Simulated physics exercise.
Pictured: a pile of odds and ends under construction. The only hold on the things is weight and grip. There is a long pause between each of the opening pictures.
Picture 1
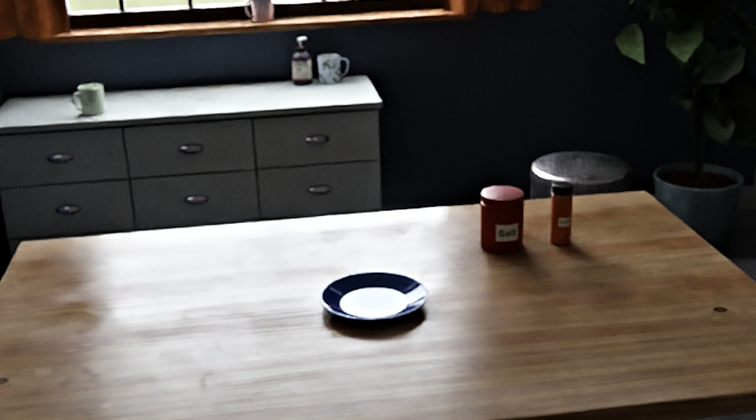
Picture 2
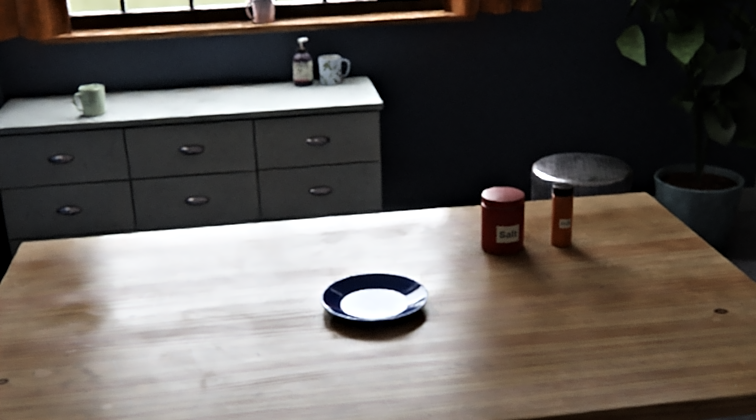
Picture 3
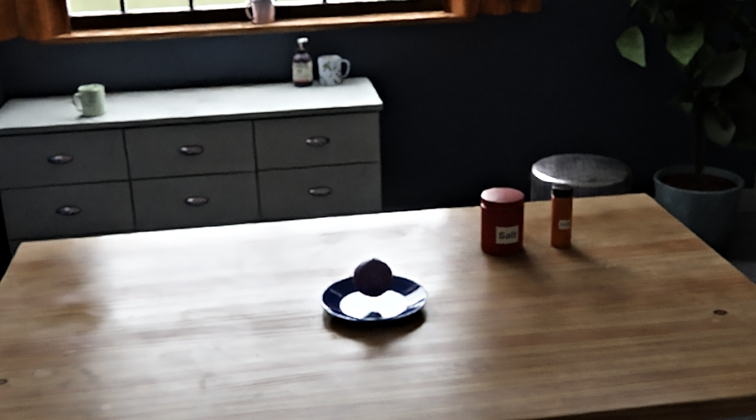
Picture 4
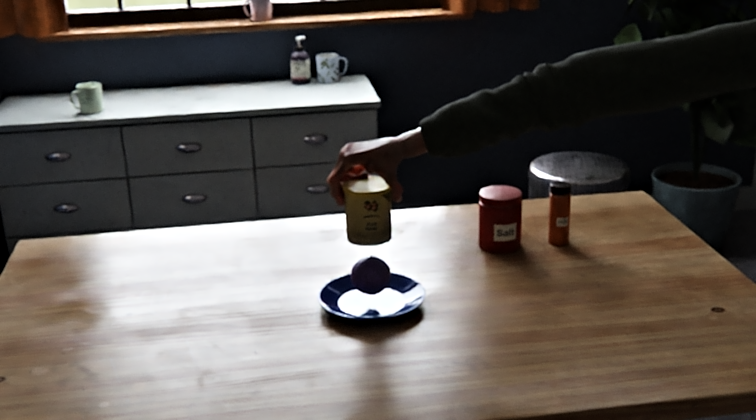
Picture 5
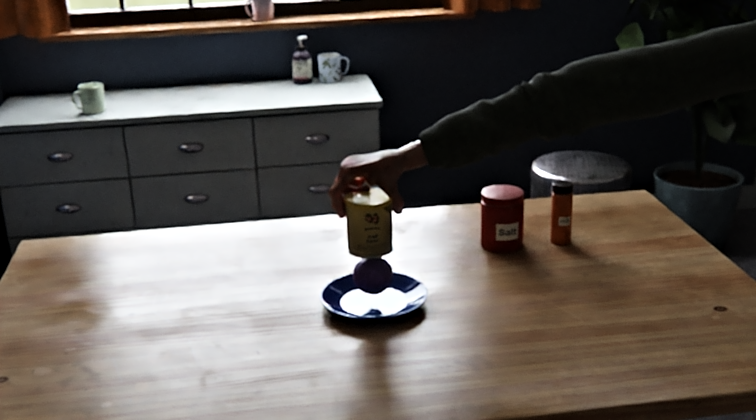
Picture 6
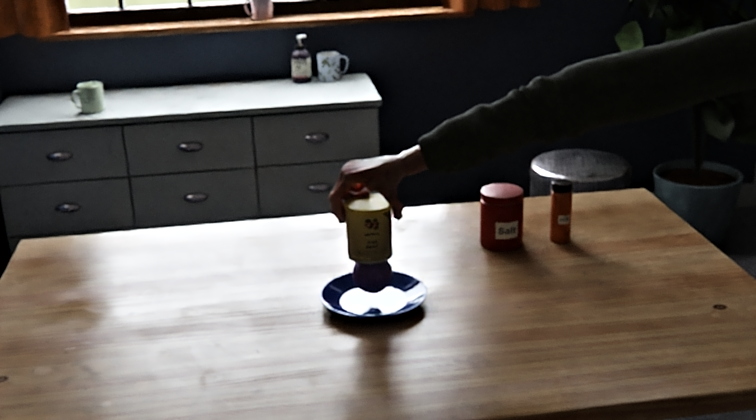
A dark round object appears on the blue plate on a wooden table, then a hand holding a yellow pot lowers it onto the object, while a red jar and an orange container stand to the right.
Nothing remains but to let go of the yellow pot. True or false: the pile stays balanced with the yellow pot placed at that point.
False.
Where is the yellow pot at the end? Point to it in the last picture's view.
End spot: Near (254, 292).
Then, 0.50 s past the last view, yellow pot rocked 35° from its first pose near (345, 237).
Then, 0.70 s past the last view, yellow pot now fallen.
Then, 0.80 s past the last view, things are still on the move.
Then, 1.90 s past the last view, nothing new.
Finally, fallen, yellow pot; the other 4 still in place. Final places as the last picture's camera would see them, yellow pot near (254, 292). The pile loses its balance.
